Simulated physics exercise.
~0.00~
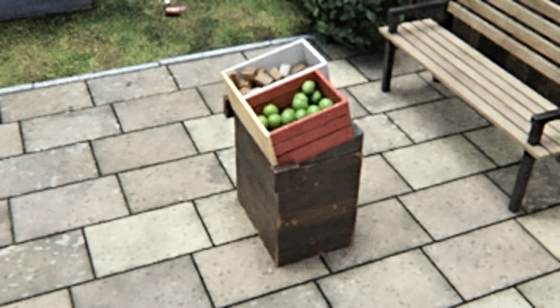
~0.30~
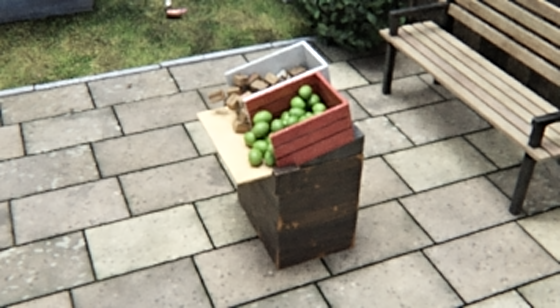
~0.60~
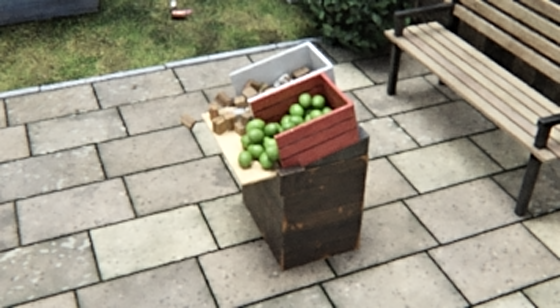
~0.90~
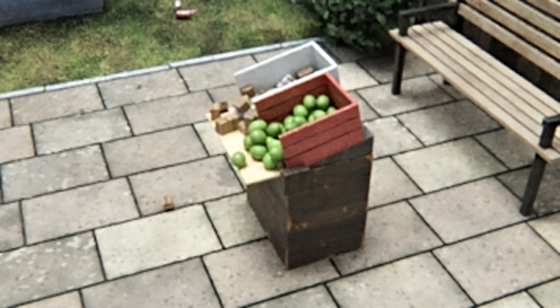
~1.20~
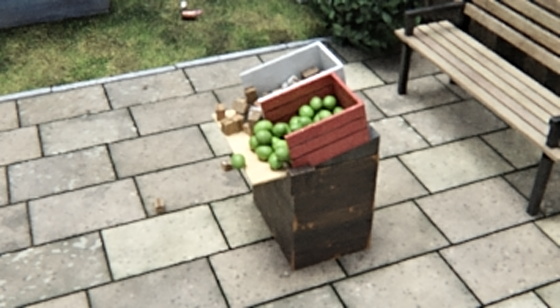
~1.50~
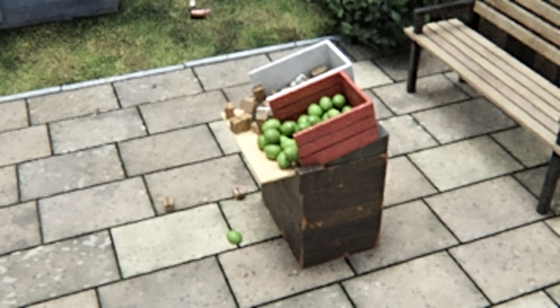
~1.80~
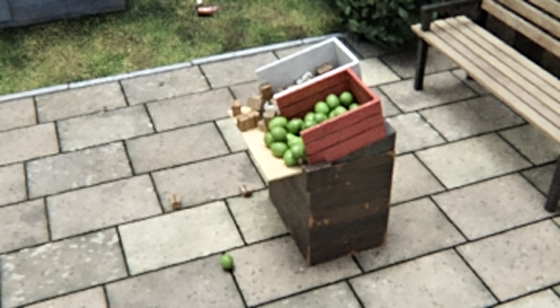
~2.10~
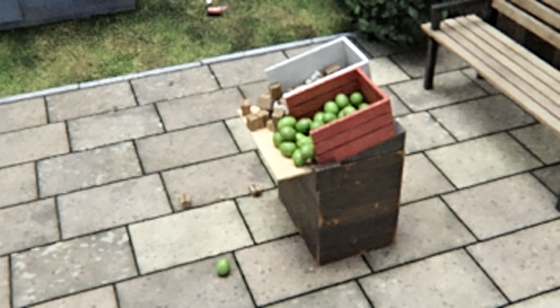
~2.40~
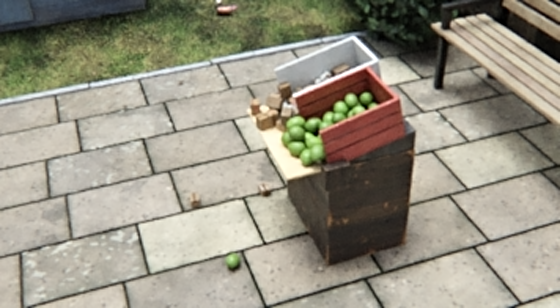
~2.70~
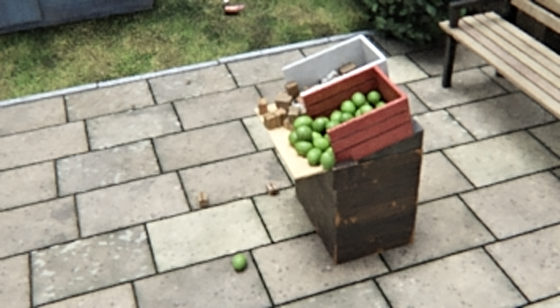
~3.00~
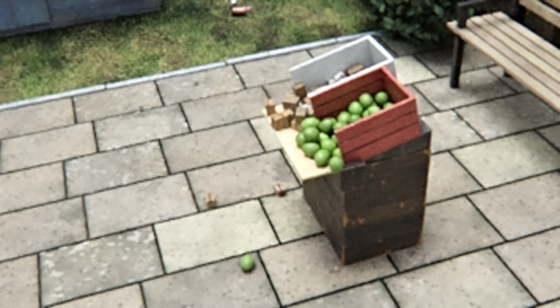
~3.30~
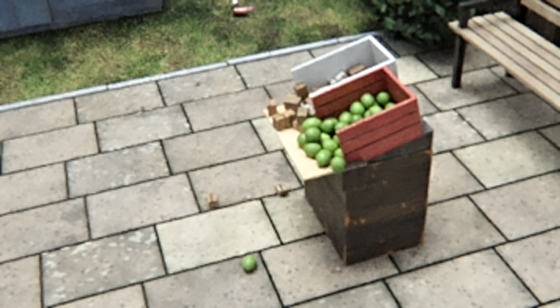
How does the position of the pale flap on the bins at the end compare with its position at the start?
At the start the flap leans up against the lower side of the bins, and by the end it lies on its side, let down to the left with limes and parcels resting on it.
